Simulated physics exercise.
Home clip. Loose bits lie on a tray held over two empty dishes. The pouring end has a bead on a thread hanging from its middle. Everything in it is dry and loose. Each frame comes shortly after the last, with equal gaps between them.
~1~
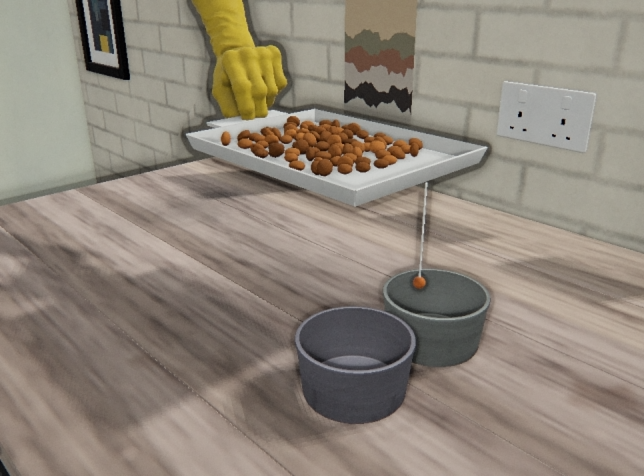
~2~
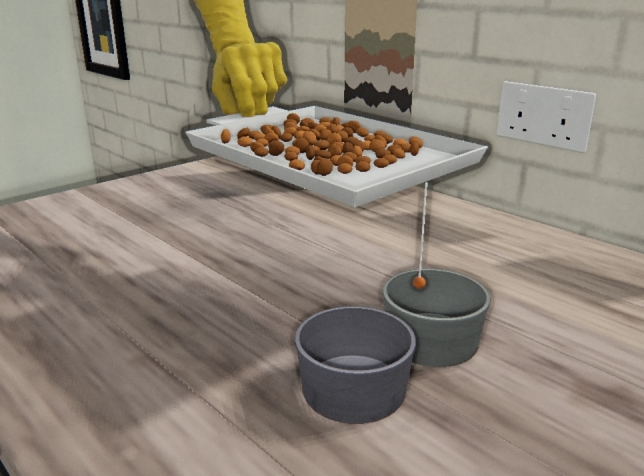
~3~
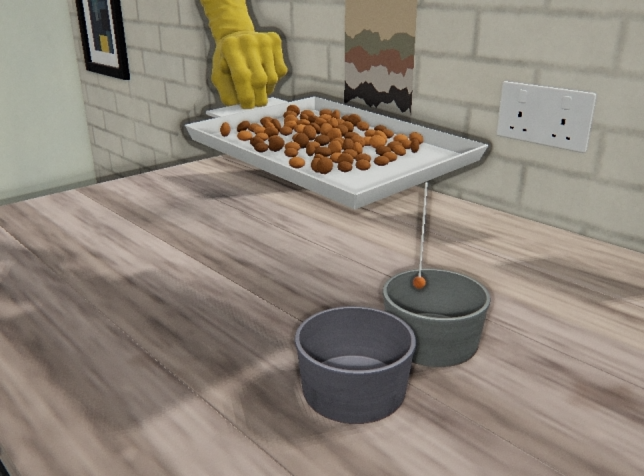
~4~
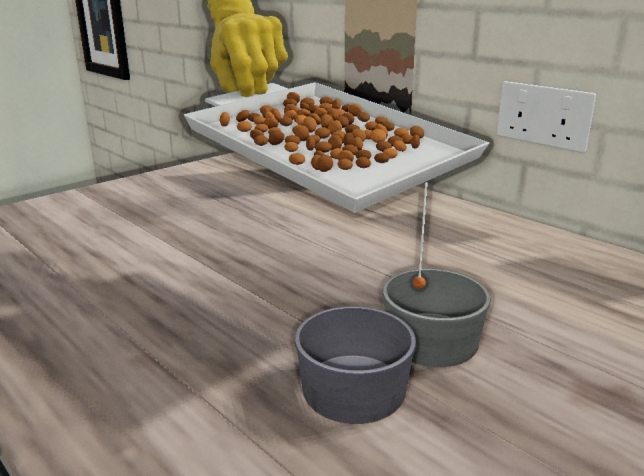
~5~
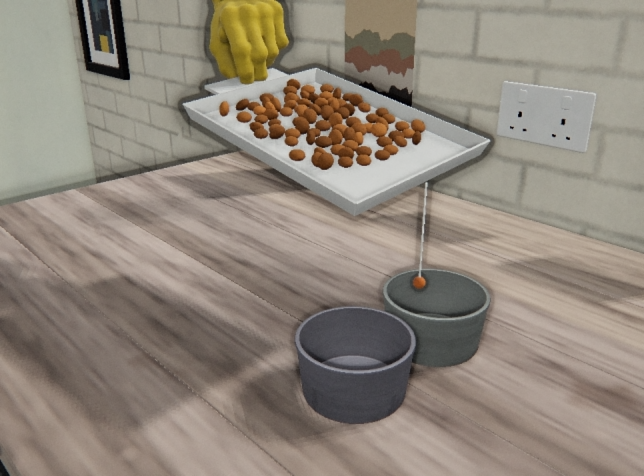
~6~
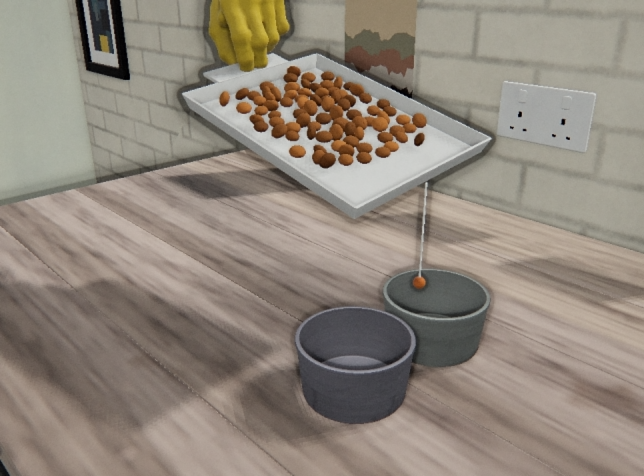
On a wooden kitchen worktop, a yellow-gloved hand gradually tilting a white tray of brown kibble above two empty grey dishes.
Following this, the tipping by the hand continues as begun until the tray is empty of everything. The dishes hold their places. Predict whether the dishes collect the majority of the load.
More of the load is caught than lost.
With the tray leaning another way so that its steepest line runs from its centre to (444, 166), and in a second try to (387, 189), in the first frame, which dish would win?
For the first place it's the right-side dish, for the second the left-side dish.
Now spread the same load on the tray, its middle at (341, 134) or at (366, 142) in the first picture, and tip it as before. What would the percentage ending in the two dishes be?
Estimate: 70 % first, 80 % second.
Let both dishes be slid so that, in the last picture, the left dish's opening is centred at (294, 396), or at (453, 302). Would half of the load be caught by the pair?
First place: Beyond half; second place: Short of half.
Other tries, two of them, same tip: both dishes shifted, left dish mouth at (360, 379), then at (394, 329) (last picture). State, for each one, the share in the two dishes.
About 50 and 70 per cent respectively.
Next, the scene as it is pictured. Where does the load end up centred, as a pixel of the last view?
About pixel (367, 381).
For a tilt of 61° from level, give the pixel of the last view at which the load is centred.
(368, 184).
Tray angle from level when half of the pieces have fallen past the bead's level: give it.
Roughly 85 degrees.
Soon, tray tipped steeply; most on the tray; a stray few in the left dish; a small part in the air.
A while on, tray tipped past a quarter turn; a stray few on the tray; about two thirds in the left dish; about a quarter outside both; a small part in the air.
Towards the end, tray tipped past a quarter turn; most in the left dish; about a quarter outside both.
Finally, tray tipped past a quarter turn; most in the left dish; none in the right dish; about a quarter outside both.
